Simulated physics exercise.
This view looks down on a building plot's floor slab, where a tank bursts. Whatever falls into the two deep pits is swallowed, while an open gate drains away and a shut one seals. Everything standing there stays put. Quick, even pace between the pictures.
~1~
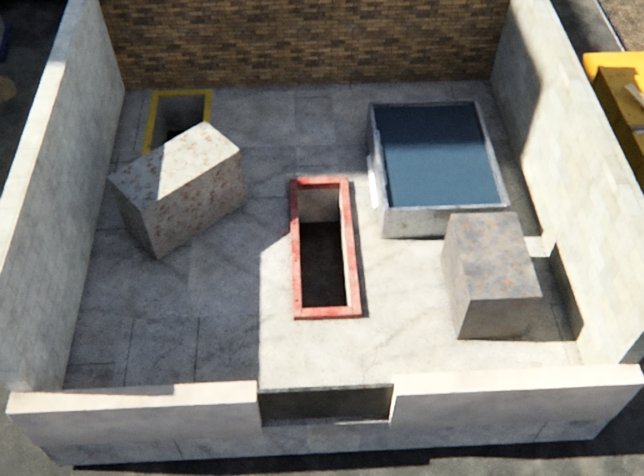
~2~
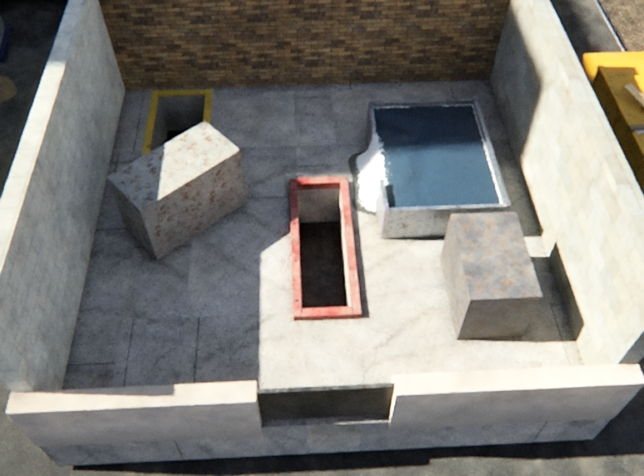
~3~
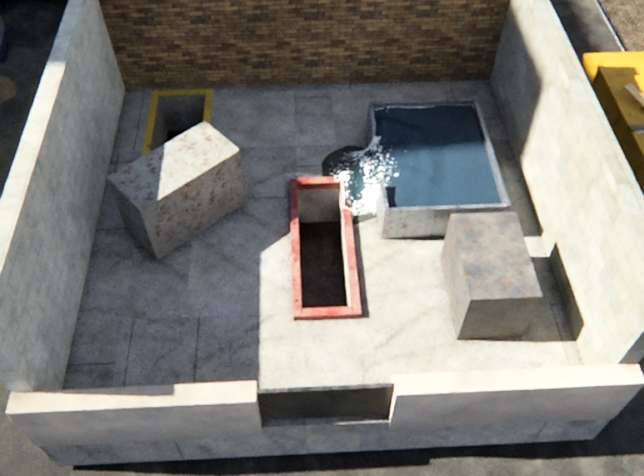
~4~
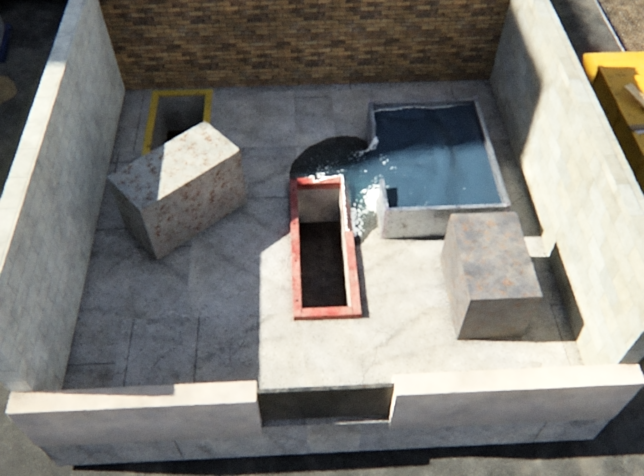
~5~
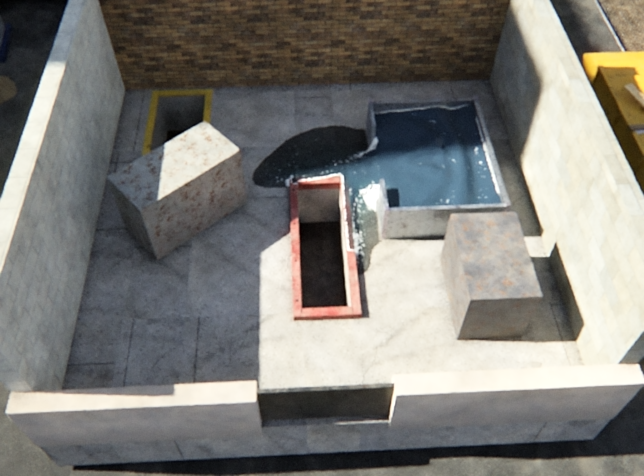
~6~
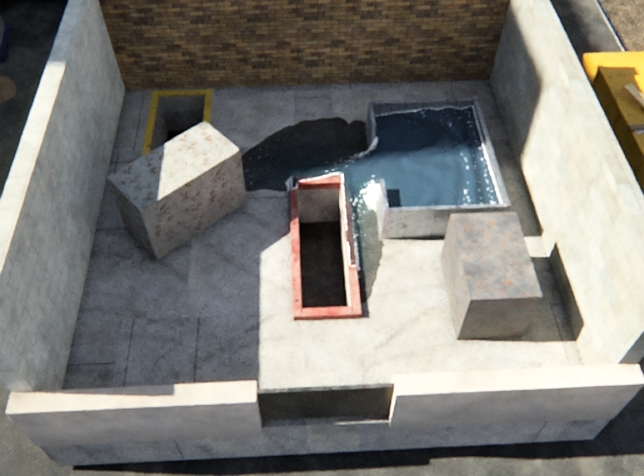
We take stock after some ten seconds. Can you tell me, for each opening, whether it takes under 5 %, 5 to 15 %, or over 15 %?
In order: The gate will drain shy of five per cent; the yellow pit will drain in excess of fifteen per cent; the red pit will drain in excess of fifteen per cent.
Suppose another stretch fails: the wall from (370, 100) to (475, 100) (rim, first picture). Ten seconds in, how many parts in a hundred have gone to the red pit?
Parts in a hundred: Red 0.
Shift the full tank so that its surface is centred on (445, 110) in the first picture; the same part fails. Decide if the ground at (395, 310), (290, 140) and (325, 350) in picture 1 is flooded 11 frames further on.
Going through the three spots, I'd say high and dry, swamped, high and dry.
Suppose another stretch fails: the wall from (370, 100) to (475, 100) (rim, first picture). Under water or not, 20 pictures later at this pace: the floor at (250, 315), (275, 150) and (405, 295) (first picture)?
Note, points one to three: Unreached / reached and soaked / unreached.
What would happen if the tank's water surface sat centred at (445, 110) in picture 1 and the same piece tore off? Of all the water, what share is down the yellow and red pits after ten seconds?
The yellow pit ends up with 55 per cent and the red pit with 2 per cent.
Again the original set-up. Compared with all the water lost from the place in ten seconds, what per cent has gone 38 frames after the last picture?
About 85 %.
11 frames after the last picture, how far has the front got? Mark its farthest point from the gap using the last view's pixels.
Point: (122, 110) in the last picture's pixels.
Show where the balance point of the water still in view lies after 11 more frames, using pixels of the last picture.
Around pixel (384, 180).
A moment on, water covers 20 % of the floor; the gate 0 %, the yellow pit 1 %, the red pit 9 %.
Next, water covers 30 % of the floor; the gate 0 %, the yellow pit 6 %, the red pit 14 %.
Then, water covers 40 % of the floor; the gate 0 %, the yellow pit 14 %, the red pit 18 %.
Later, water covers 50 % of the floor; the gate 0 %, the yellow pit 25 %, the red pit 20 %.
In the end, water covers 70 % of the floor; the gate 0 %, the yellow pit 33 %, the red pit 21 %.
